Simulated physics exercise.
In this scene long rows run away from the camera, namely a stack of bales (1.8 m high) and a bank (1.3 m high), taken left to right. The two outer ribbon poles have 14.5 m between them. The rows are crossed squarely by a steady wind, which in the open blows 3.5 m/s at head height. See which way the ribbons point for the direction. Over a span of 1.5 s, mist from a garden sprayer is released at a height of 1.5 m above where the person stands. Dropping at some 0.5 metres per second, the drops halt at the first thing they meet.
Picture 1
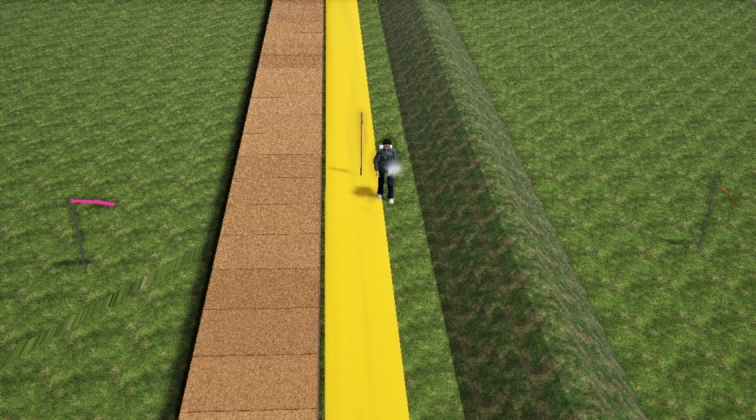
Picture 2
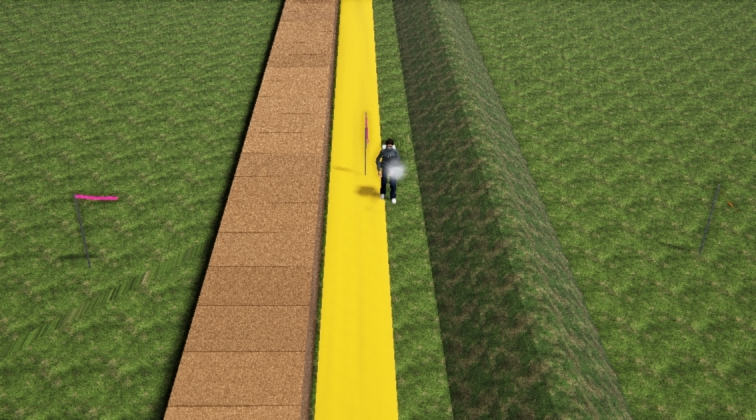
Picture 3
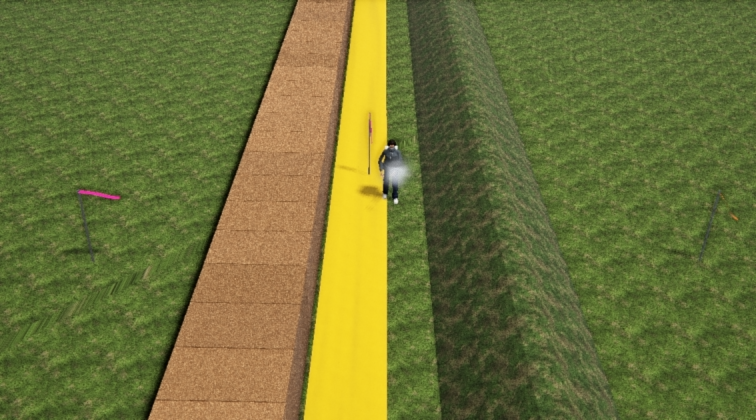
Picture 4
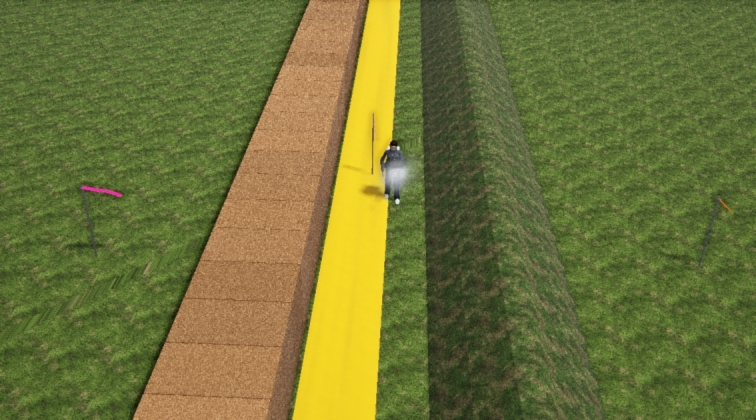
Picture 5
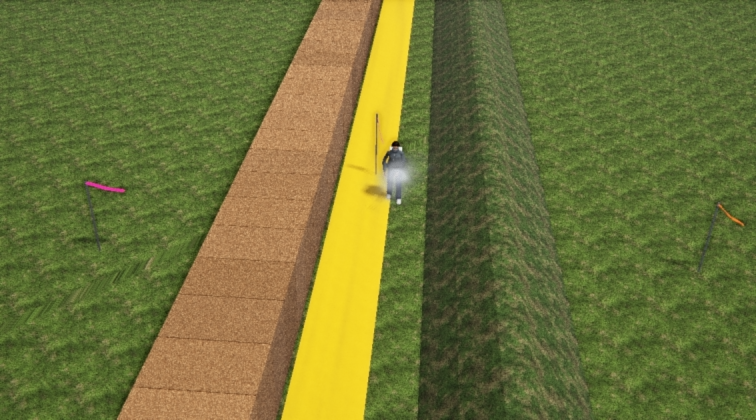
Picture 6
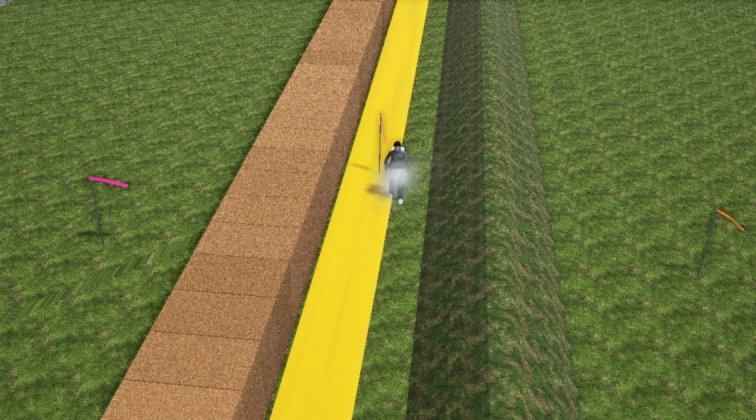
On a grassy field with a long brown stack, a yellow strip and a dark bank, a person stood by a thin pole while a small pale mist grew around them and the view slowly shifted.
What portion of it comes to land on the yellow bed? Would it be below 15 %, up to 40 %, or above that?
I would say above 40 %.
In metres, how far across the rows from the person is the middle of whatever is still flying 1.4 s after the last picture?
The distance is close to 0.5 m.
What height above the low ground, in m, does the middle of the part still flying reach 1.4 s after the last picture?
About 1.0 m high.
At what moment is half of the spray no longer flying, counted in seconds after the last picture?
About 3.5 seconds.
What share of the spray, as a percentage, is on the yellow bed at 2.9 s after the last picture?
It comes to around 30 %.
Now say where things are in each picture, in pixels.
In the first picture, the left ribbon ends at (114, 205), leaning 85 degrees to the right and the spray in the air spans x = 390 to 400 around y = 165.
In the second picture, the spray in the air spans x = 390 to 400 around y = 170 and the yellow one passes (356, 251).
In the third picture, the spray in the air spans x = 385 to 405 around y = 170 and the top of the stack of bales crosses (283, 155).
In the fourth picture, the left ribbon ends at (121, 196), leaning 80 degrees to the right, the spray in the air spans x = 385 to 410 around y = 170 and the yellow one passes (361, 199).
In the fifth picture, the right ribbon ends at (744, 225), leaning 55 degrees to the right and the spray in the air spans x = 380 to 415 around y = 175.
In the sixth picture, the spray in the air spans x = 380 to 415 around y = 175 and the top of the stack of bales crosses (289, 152).
Then, 1.4 s after the last picture, 91 % is in the air or yet to come; 6 % lies on the yellow bed; the middle of what still flies is 0.9 m above the low ground, near (387, 188).
Then, 2.9 s after the last picture, 58 % is in the air or yet to come; 31 % lies on the yellow bed; the middle of what still flies is 0.7 m above the low ground, near (375, 194).
Then, 6.9 s after the last picture, 13 % is in the air or yet to come; 66 % lies on the yellow bed; the middle of what still flies is 0.8 m above the low ground, near (359, 189).
Then, 18.9 s after the last picture, 1 % is in the air or yet to come; 73 % lies on the yellow bed.
Then, 43.9 s after the last picture, 0 % is in the air or yet to come; 74 % lies on the yellow bed.
